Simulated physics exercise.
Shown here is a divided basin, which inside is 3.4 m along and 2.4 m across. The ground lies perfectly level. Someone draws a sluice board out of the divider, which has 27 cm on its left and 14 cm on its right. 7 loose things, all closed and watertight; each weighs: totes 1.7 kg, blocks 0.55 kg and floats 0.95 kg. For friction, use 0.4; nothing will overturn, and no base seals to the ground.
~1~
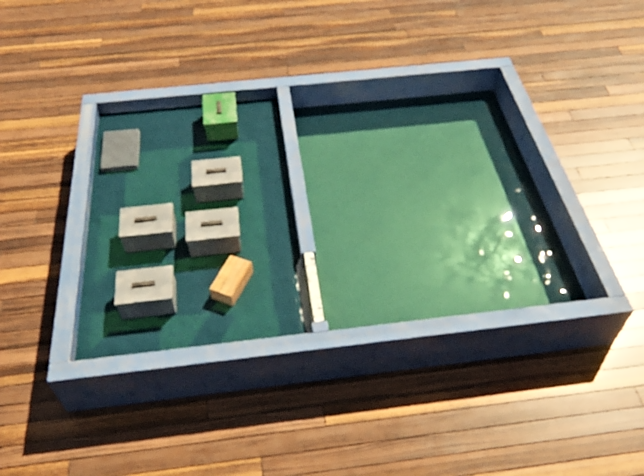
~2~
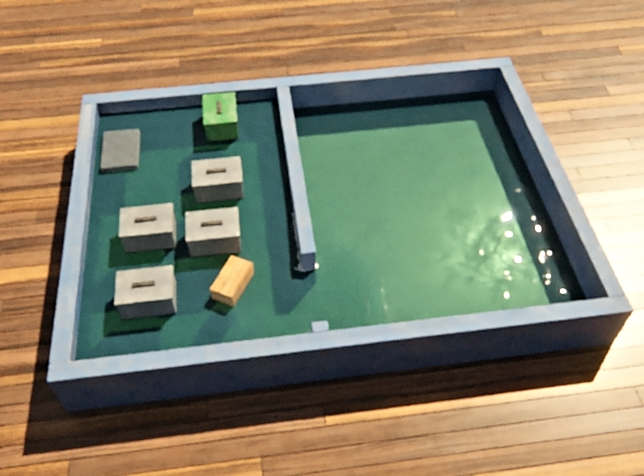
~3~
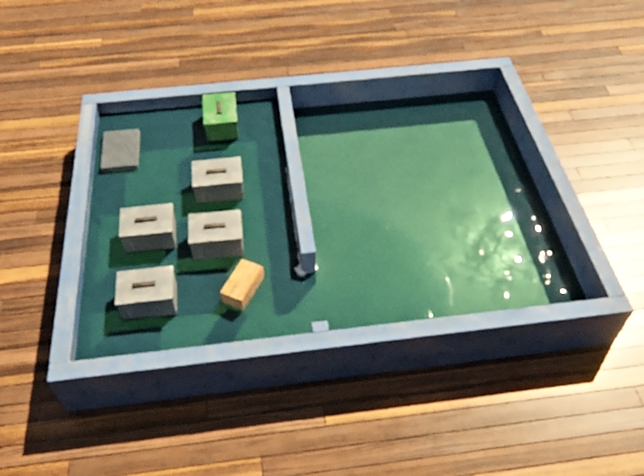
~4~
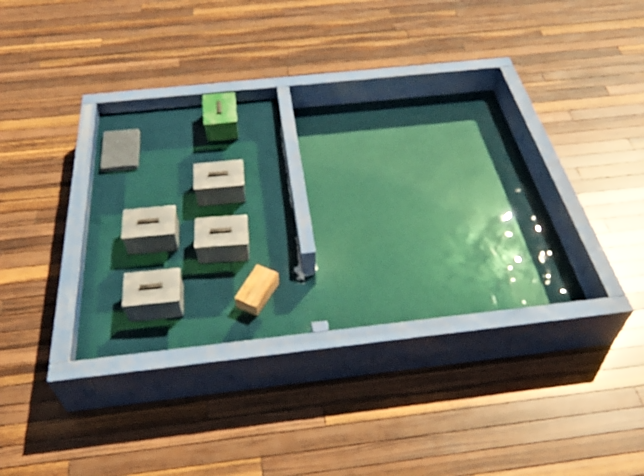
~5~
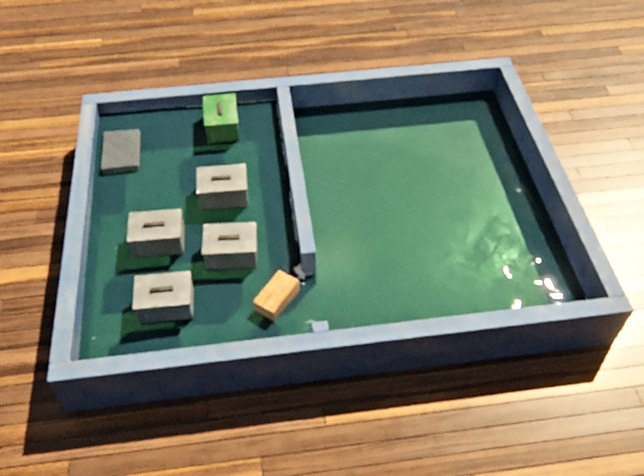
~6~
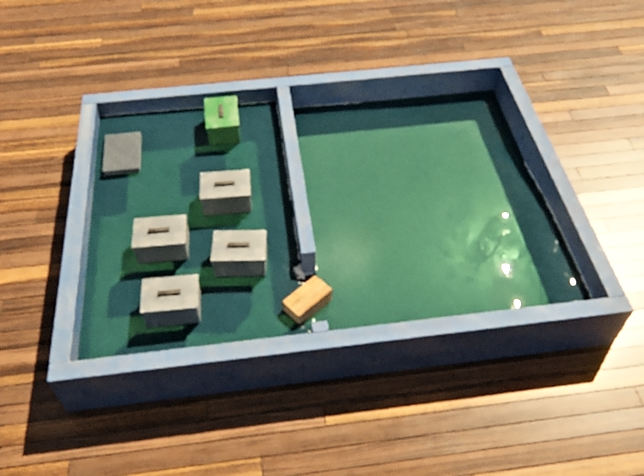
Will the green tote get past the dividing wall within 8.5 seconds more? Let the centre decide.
I expect it will not be beyond the divider.
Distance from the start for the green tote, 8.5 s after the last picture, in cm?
Around 10 cm from the start.
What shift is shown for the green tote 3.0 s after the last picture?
Shift by then: About 10 cm.
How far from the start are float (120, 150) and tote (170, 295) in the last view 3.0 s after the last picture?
Respectively 20 and 60 cm.
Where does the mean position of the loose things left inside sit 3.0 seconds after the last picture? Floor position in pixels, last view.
Around (278, 243).
Then, 0.6 s after the last picture the green tote is near (224, 117), 0.1 m from its start, afloat; 1 of 7 are over the mark; 7 afloat.
Then, 3.0 s after the last picture the green tote is near (226, 127), 0.1 m from its start, afloat; 2 of 7 are over the mark; 7 afloat.
Then, 5.5 s after the last picture the green tote is near (224, 120), 0.1 m from its start, afloat; 2 of 7 are over the mark; 7 afloat.
Then, 8.5 s after the last picture the green tote is near (229, 120), 0.1 m from its start, afloat; 2 of 7 are over the mark; 7 afloat.
